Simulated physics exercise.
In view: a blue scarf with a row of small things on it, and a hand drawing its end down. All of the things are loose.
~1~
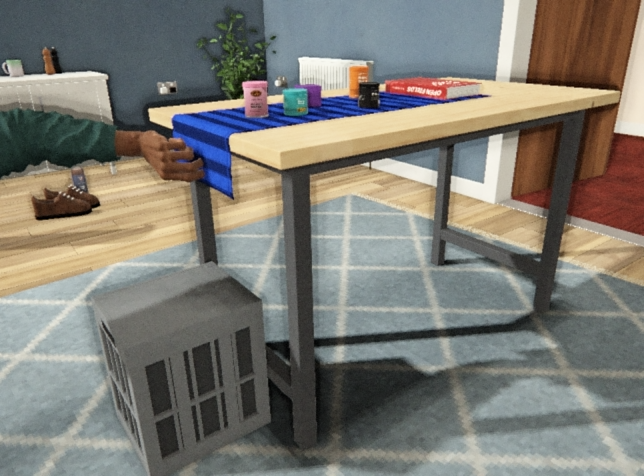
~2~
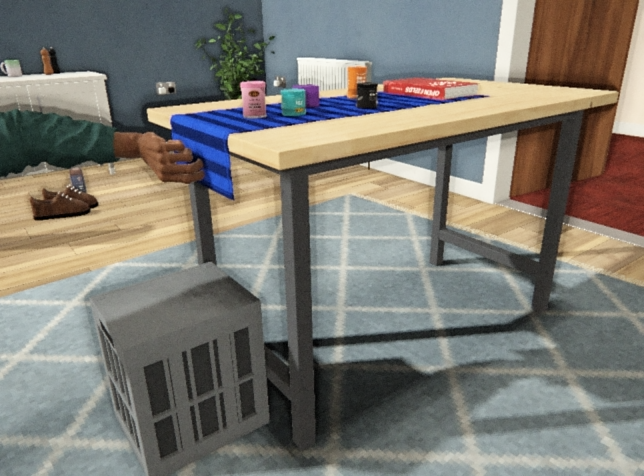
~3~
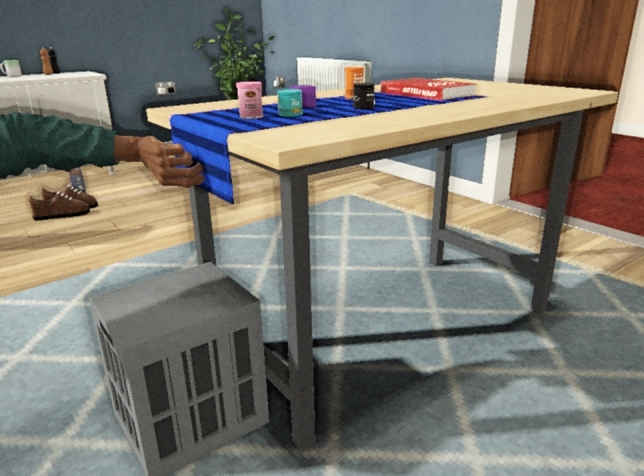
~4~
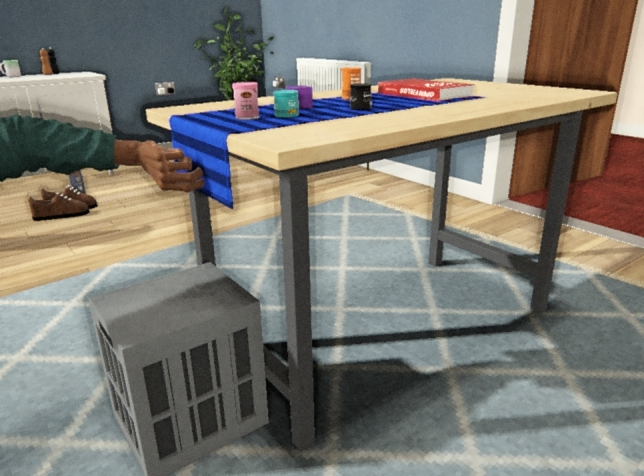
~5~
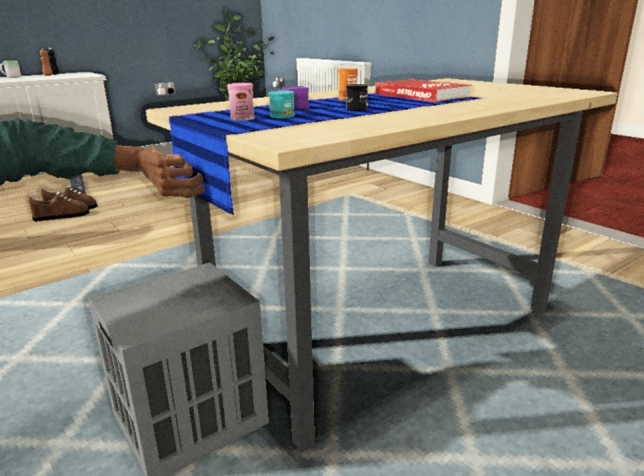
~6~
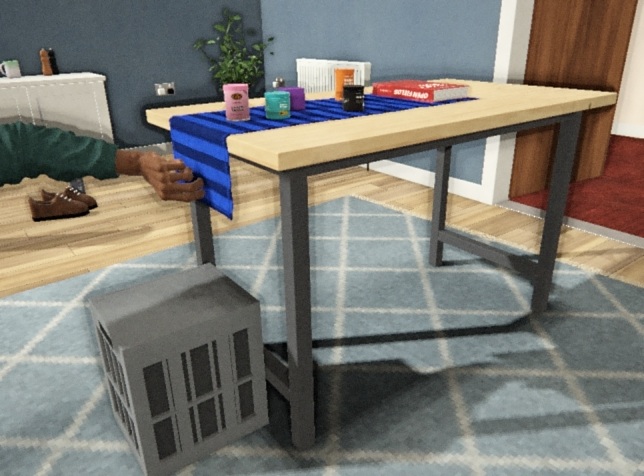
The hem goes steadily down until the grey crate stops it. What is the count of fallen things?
Fallen count: Two.
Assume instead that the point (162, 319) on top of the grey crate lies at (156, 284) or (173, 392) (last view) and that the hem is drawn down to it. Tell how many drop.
Respectively 1 and 4.
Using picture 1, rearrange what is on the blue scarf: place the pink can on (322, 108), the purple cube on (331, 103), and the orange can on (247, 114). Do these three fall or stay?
The pink can is still on top, the purple cube is still on top, the orange can is off the top.
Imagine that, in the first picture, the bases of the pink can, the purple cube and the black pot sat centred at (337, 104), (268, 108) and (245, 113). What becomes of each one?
In the end the pink can is still on top, the purple cube is no longer on top, and the black pot is no longer on top.
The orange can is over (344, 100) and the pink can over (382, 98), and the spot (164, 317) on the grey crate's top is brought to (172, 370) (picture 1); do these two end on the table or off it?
Result: Orange can still there, pink can still there.
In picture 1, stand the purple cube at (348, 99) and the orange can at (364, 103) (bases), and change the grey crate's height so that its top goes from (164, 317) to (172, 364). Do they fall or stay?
Outcome for the purple cube: It stays. Outcome for the orange can: It stays.
A little later, hem near (205, 230); all still up.
Next, hem near (208, 275); pink can gone.
Later still, hem on the crate; pink can and turquoise pot gone.
When it is over, hem on the crate; pink can and turquoise pot gone. The table loses two.
